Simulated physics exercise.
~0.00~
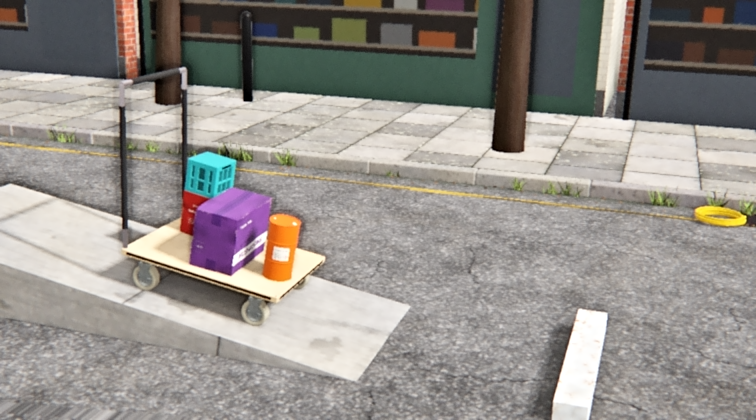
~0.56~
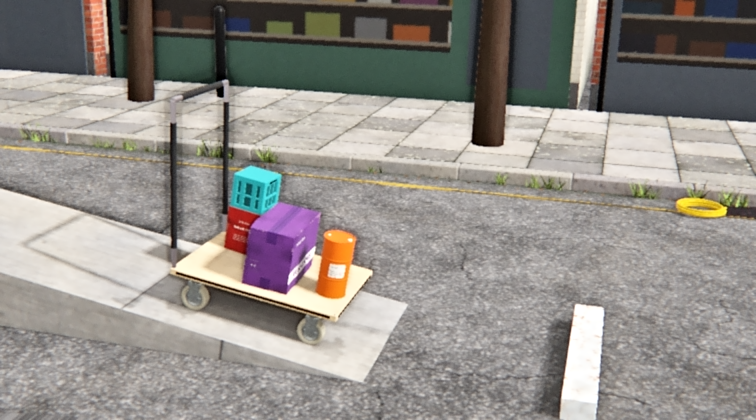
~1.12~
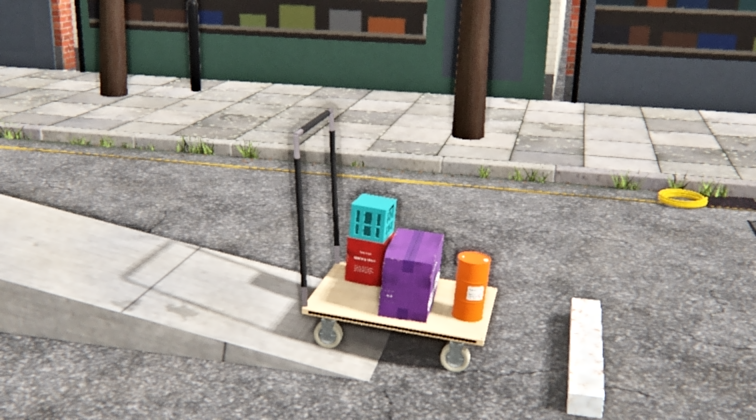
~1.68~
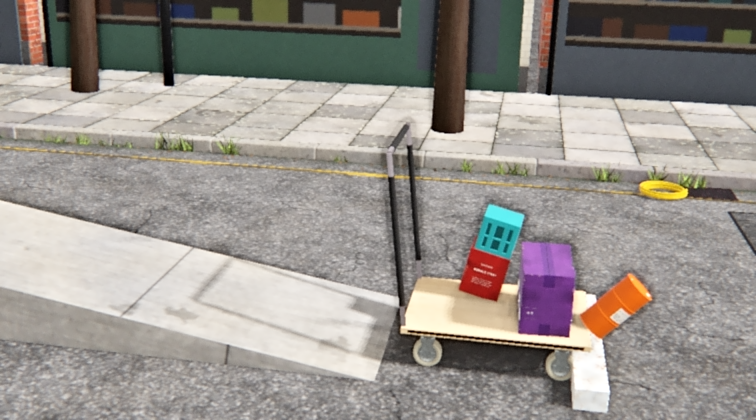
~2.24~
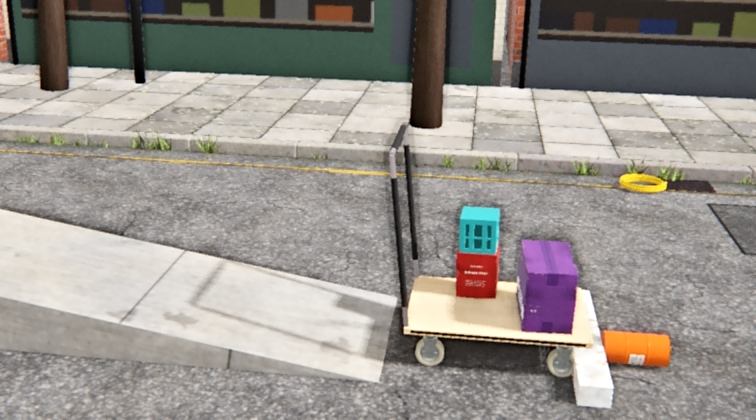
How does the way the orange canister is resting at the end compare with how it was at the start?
At the start the orange canister rides on the trolley deck, leaning slightly with the slope of the ramp. By the end it is lying on its side on the ground, off the trolley.
